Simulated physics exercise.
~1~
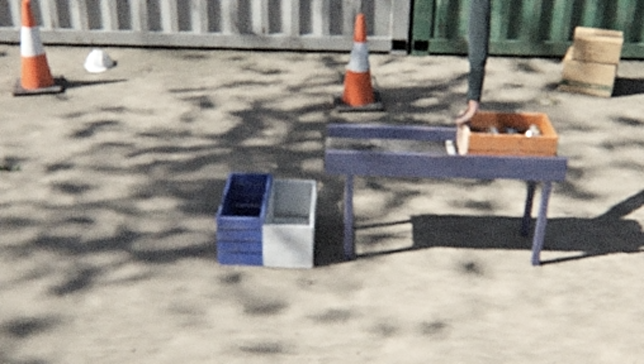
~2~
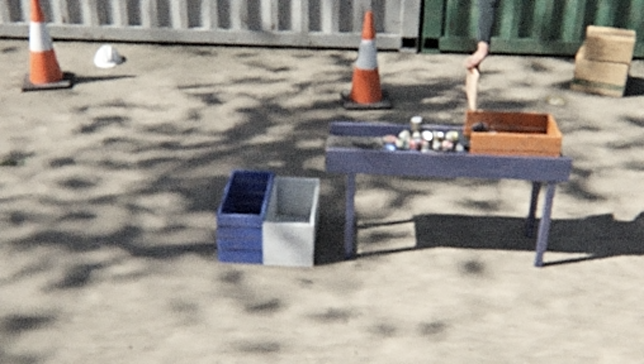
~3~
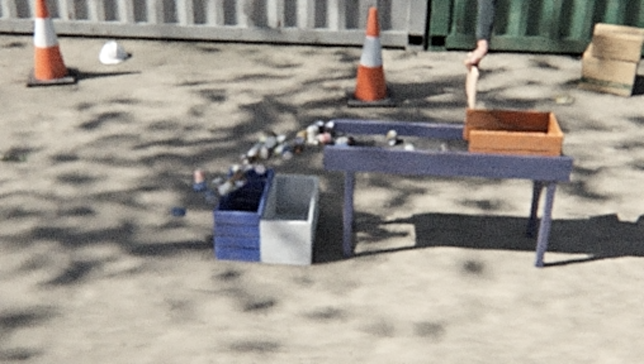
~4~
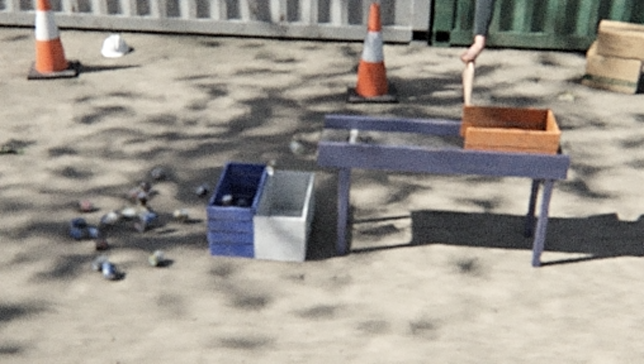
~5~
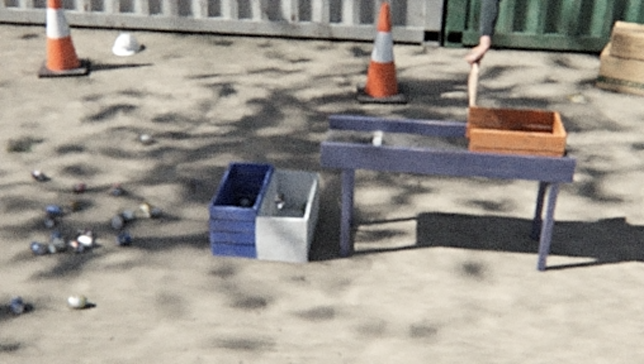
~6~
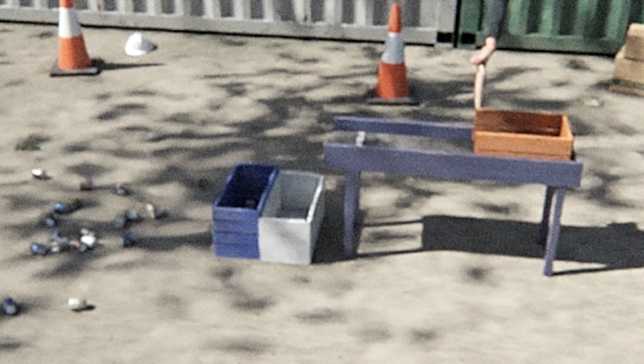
In a sunlit yard, cans spill left off a belt, most landing beyond the blue bin.
